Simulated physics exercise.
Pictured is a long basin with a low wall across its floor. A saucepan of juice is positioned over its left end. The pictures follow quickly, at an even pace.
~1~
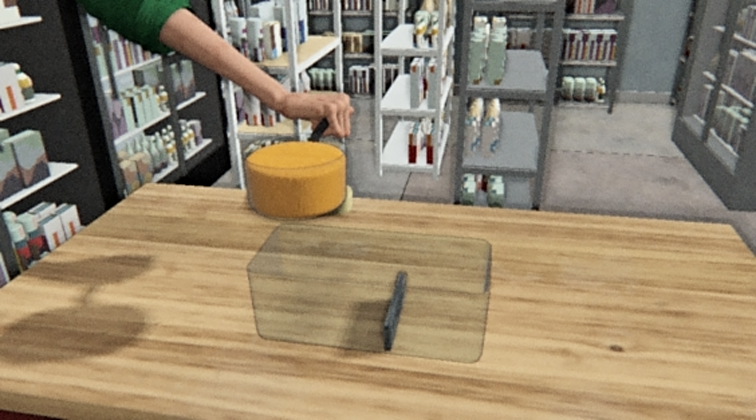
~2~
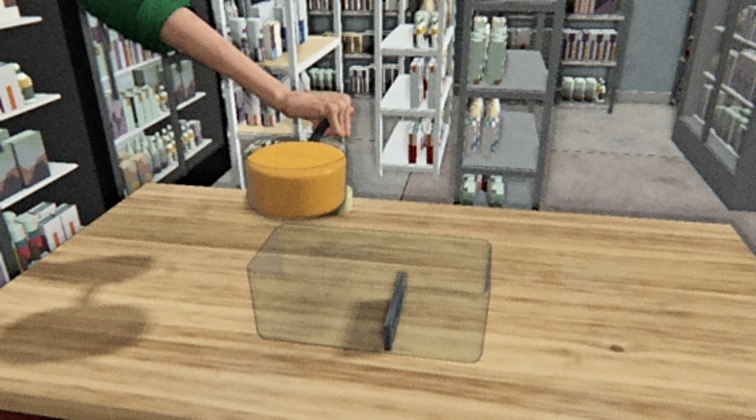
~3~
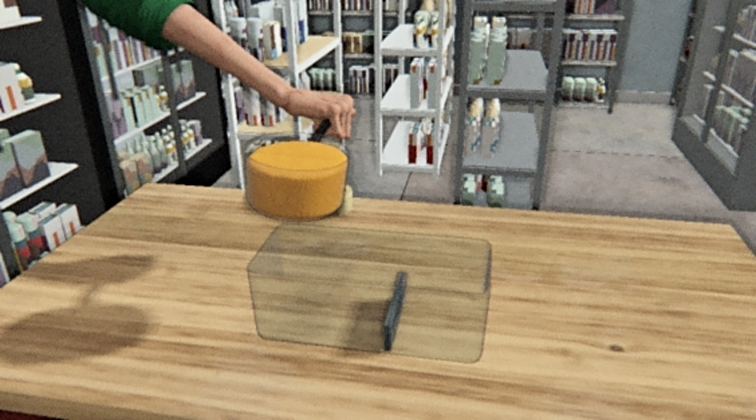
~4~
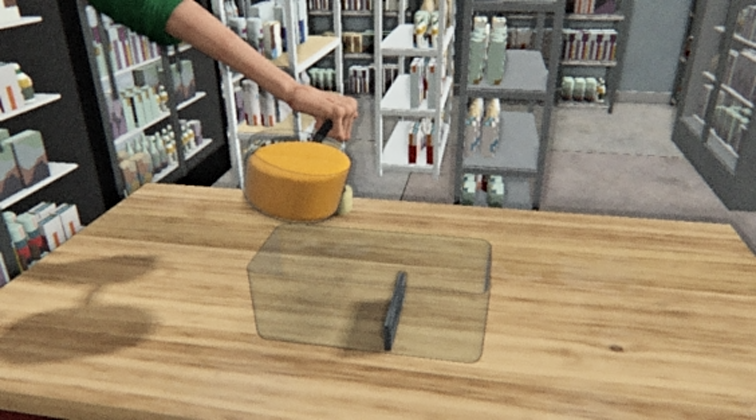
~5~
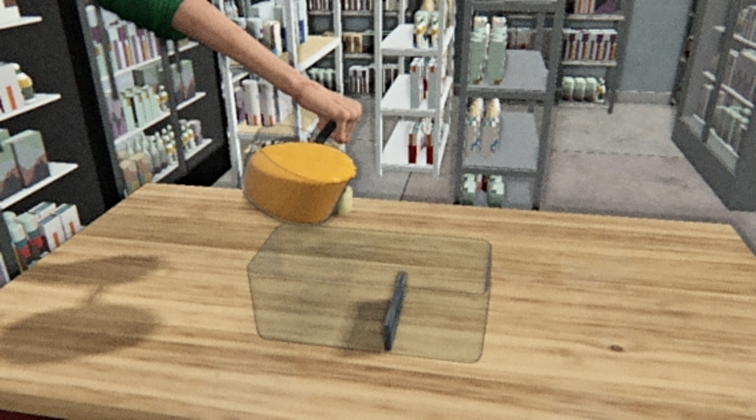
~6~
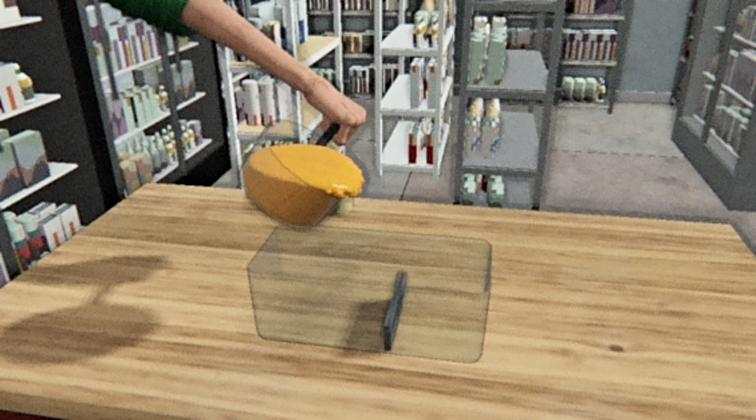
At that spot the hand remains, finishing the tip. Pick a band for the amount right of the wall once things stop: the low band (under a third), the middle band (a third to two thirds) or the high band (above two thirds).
The low band.
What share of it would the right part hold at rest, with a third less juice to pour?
Some 10 parts in a hundred.
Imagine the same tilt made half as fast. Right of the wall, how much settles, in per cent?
Result: Roughly 45 %.
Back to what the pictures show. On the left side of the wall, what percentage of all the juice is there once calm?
Something like 70 per cent, roughly.
A moment on, the saucepan is tipped right over and 19 per cent is still to pour, 32 is left of the wall and 17 right of it.
Next, the saucepan is tipped right over and 2 per cent is still to pour, 71 is left of the wall and 21 right of it.
Then the saucepan is tipped right over and 0 per cent is still to pour, 70 is left of the wall and 23 right of it.
Later the saucepan is tipped right over and 0 per cent is still to pour, 70 is left of the wall and 25 right of it.
At rest 70 per cent lies left of the wall, 25 right of it and 6 outside.
